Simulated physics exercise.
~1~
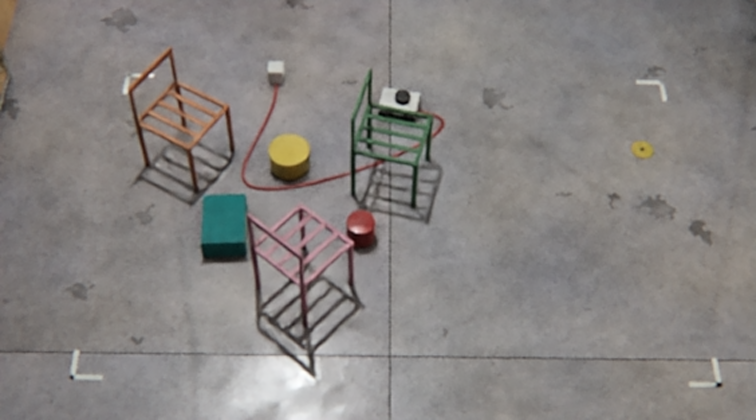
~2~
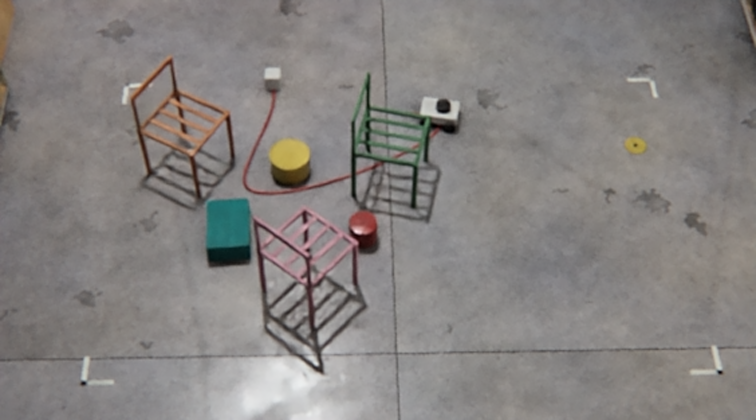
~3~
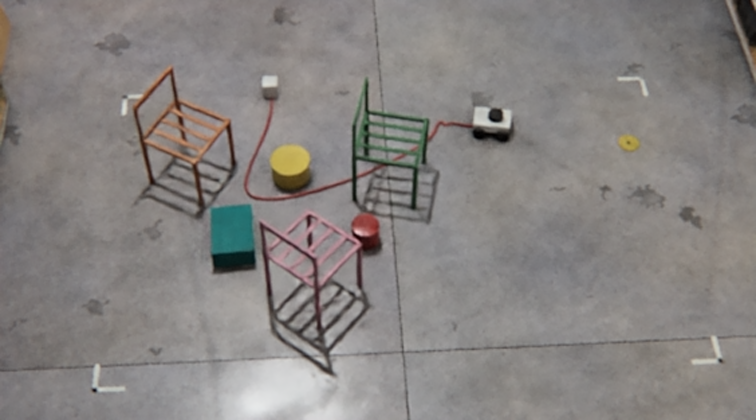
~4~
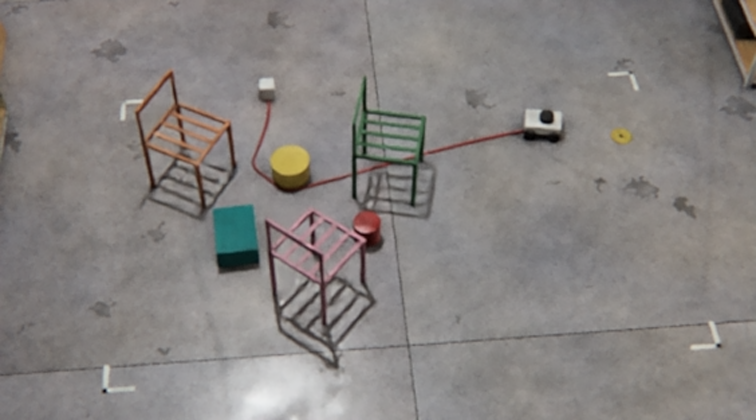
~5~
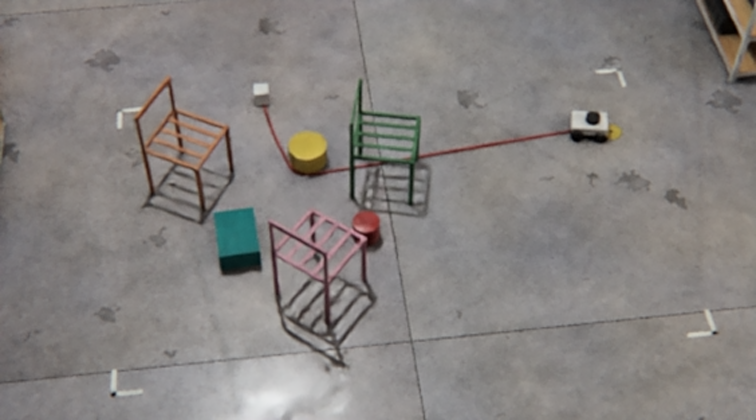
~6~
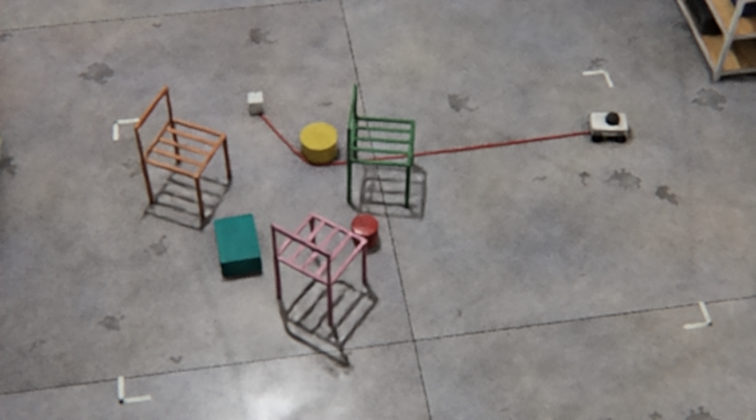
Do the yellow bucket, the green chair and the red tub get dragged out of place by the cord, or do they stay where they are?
The yellow bucket gets pulled a short way to the right, toward the green chair. The green chair hardly stirs, and the red tub stays put.
